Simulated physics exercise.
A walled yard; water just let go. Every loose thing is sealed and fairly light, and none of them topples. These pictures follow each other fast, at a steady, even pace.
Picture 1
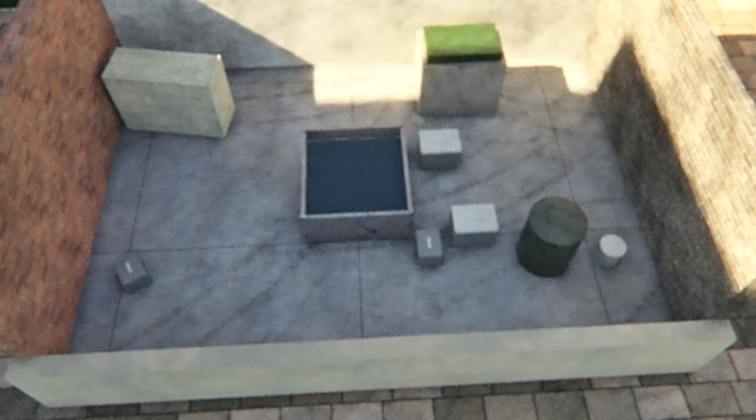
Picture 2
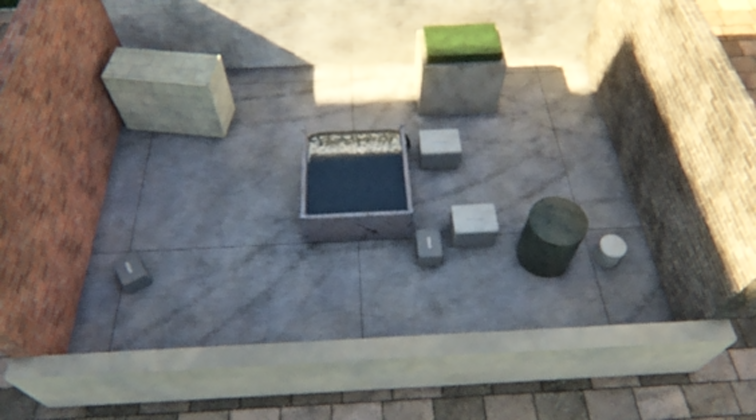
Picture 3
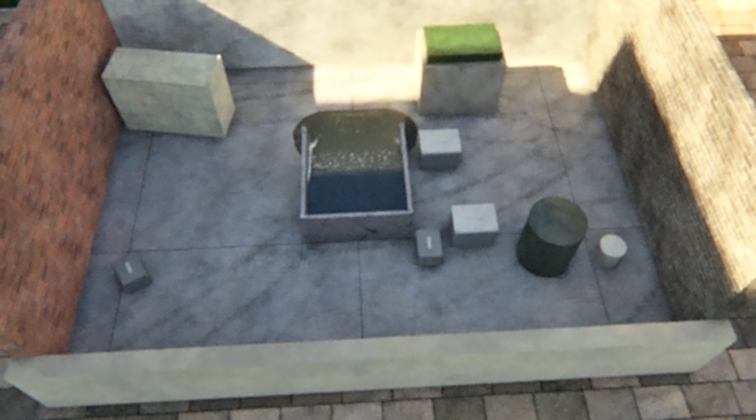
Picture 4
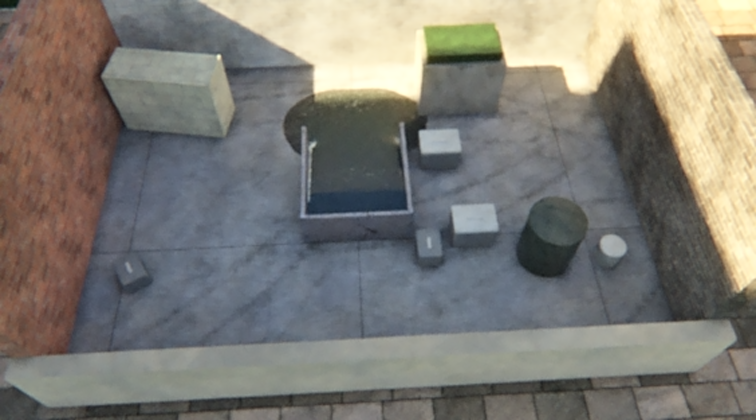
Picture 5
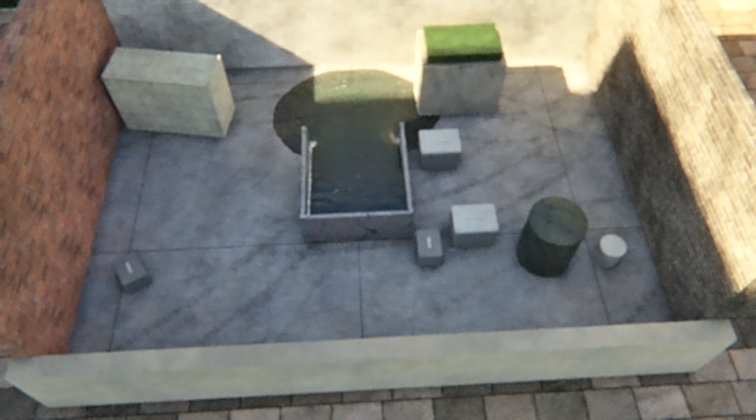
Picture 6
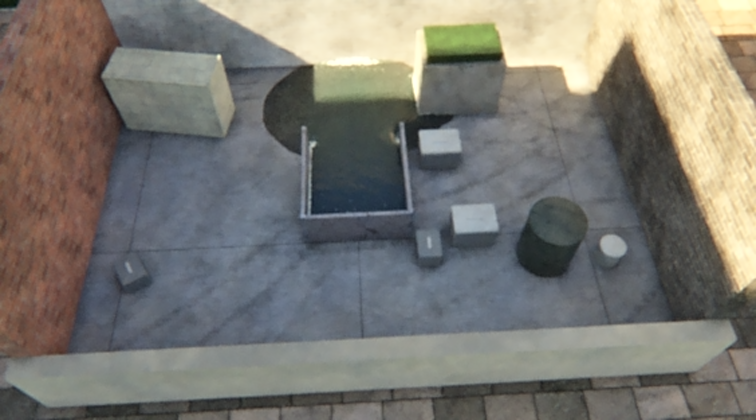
Water pours out the back of a square tank and spreads across the walled yard's floor.
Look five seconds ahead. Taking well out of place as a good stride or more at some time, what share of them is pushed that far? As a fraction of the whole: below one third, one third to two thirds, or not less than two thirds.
So the part that moves far is short of the one-third mark.
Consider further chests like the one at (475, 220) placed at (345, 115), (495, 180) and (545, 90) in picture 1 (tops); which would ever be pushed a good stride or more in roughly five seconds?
Result by item: Gets dislodged / stays where it is / stays where it is.
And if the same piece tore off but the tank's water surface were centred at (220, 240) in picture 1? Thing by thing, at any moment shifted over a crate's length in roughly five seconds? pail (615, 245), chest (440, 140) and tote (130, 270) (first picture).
In turn: Under that mark, under that mark, beyond that mark.
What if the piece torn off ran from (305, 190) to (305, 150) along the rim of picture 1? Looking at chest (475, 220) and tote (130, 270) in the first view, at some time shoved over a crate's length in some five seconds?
Lab note - in sequence: Never that far; made it that far.
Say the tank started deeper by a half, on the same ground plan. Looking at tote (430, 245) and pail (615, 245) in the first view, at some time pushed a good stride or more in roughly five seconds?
So the first came up short, and the second made it that far.
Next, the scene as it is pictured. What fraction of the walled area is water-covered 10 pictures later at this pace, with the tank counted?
Something like 30 in a hundred.
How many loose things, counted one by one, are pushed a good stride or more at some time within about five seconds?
That adds up to 0.
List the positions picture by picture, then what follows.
The first frame shows a tote at (429, 243), on the bottom; a chest at (440, 140), on the bottom; 0 of 5 have shifted.
The second frame shows a tote at (429, 243) rests on the ground; a chest at (440, 140) rests on the ground; 0 of 5 have shifted.
The third frame shows a tote at (429, 243) rests on the ground; a chest at (440, 140) rests on the ground; 0 of 5 have shifted.
The fourth frame shows a tote at (429, 243), on the bottom; a chest at (440, 140) rests on the ground; 0 of 5 have shifted.
The fifth frame shows a tote at (429, 243) rests on the ground; a chest at (440, 140) rests on the ground; 0 of 5 have shifted.
The sixth frame shows a tote at (429, 243) rests on the ground; a chest at (440, 140) rests on the ground; 0 of 5 have shifted.
A moment on, 0 of 5 are well off their spots; 0 afloat.
Next, 0 of 5 are well off their spots; 0 afloat.
Later, 0 of 5 are well off their spots; 0 afloat.
In the end, 0 of 5 are well off their spots, and 0 have been at some point; 0 afloat.
